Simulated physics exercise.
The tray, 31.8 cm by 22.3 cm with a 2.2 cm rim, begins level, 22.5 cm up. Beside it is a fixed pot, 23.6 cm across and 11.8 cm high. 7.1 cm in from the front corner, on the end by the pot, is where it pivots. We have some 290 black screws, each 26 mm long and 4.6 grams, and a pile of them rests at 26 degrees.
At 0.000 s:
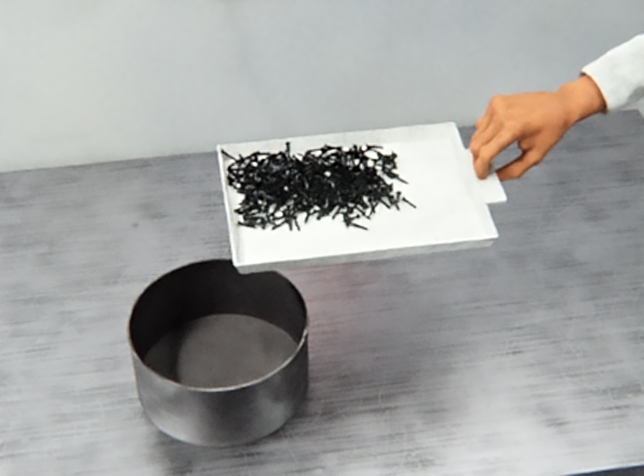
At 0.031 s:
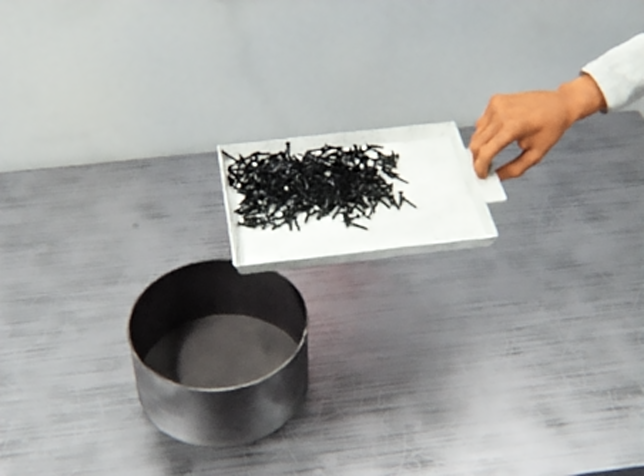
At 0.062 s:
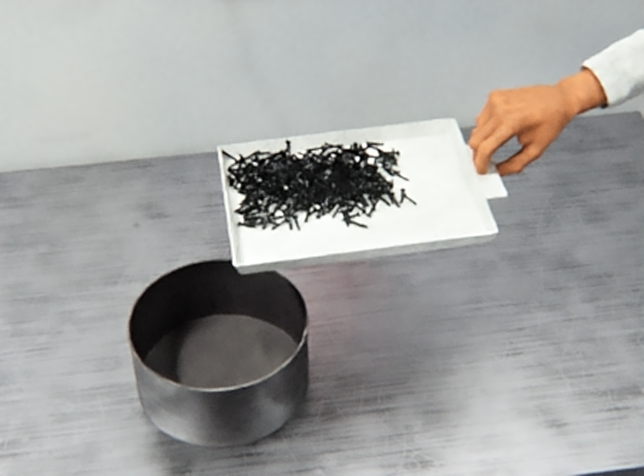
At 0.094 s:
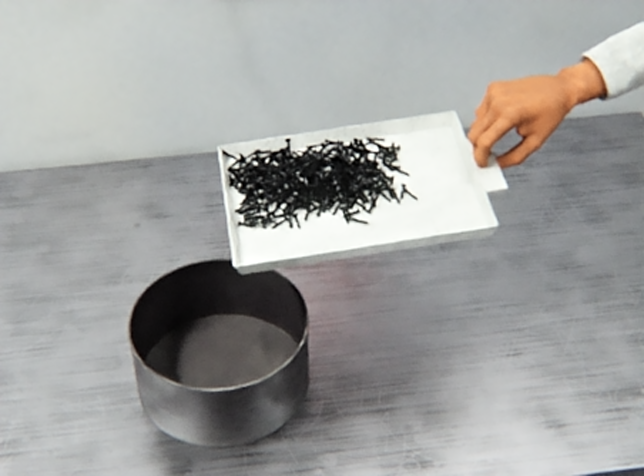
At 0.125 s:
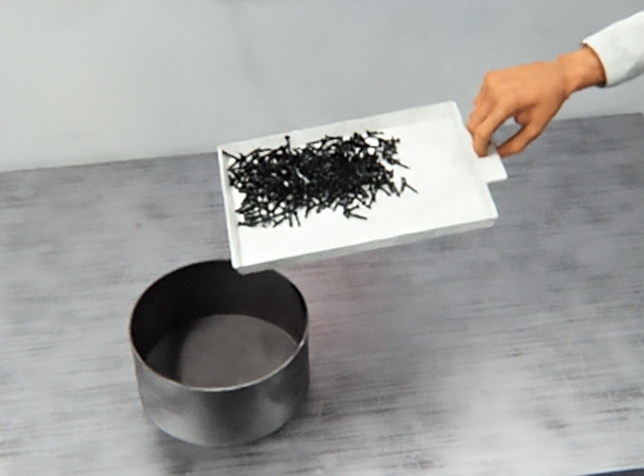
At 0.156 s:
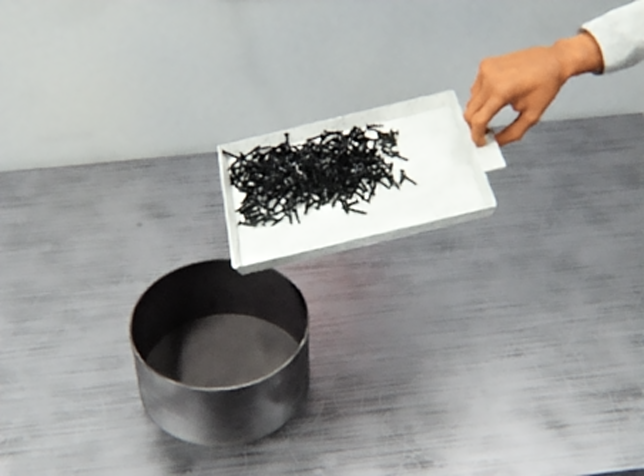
At the start, a hand on the right holds a white tray piled with small black screws, roughly level above and beside an empty dark round pot. The hand then gradually raises the tray's right end, tilting it slightly down toward the left, while the pile barely shifts and the pot stays still.
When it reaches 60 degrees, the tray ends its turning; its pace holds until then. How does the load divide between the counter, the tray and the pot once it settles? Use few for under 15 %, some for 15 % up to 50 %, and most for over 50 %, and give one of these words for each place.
Counter: Some, left on the tray: Some, pot: Some.
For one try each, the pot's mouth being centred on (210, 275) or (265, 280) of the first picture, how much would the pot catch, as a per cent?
About 65 percent the first time and about 25 percent the second.
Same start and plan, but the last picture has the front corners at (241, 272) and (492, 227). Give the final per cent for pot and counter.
Split: Pot = 60, counter = 15.
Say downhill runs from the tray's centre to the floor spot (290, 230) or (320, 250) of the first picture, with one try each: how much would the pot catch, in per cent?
Some 75 and 70 per cent.
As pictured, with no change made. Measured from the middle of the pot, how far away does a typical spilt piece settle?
I'd say around 20 centimetres.
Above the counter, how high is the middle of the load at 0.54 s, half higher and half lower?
Median height: Approx. 28 cm.
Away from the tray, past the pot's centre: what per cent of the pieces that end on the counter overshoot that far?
About 90 percent of the spill.
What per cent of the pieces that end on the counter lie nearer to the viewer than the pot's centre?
About 0 per cent.
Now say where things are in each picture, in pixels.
Tray tilt 0 degrees, front corners at (240, 261) and (491, 233); middle of the pieces at (308, 181); pot at (218, 320), in the first picture.
Tray tilt 0 degrees, front corners at (240, 261) and (491, 232); middle of the pieces at (308, 181), in the second picture.
Tray tilt 2 degrees, front corners at (240, 261) and (492, 229); middle of the pieces at (308, 180), in the third picture.
Tray tilt 4 degrees, front corners at (239, 262) and (492, 222), lowest corner left front; middle of the pieces at (308, 178), in the fourth picture.
Tray tilt 7 degrees, front corners at (239, 262) and (491, 213), lowest corner left front; middle of the pieces at (308, 175), in the fifth picture.
Tray tilt 11 degrees, front corners at (238, 262) and (490, 203), lowest corner left front; middle of the pieces at (307, 171); pot at (219, 320). Its pace works out near 110 degrees a second, in the sixth picture.
After 0.39 s, tilt 36 degrees; the tray holds 100 %, the pot 0 %.
Then, at 0.54 s, tilt 53 degrees; the tray holds 100 %, the pot 0 %.
After 0.82 s, tilt 60 degrees; the tray holds 45 %, the pot 15 %.
At rest (2.0 s), counter 25 %, tray 30 %, pot 40 %.
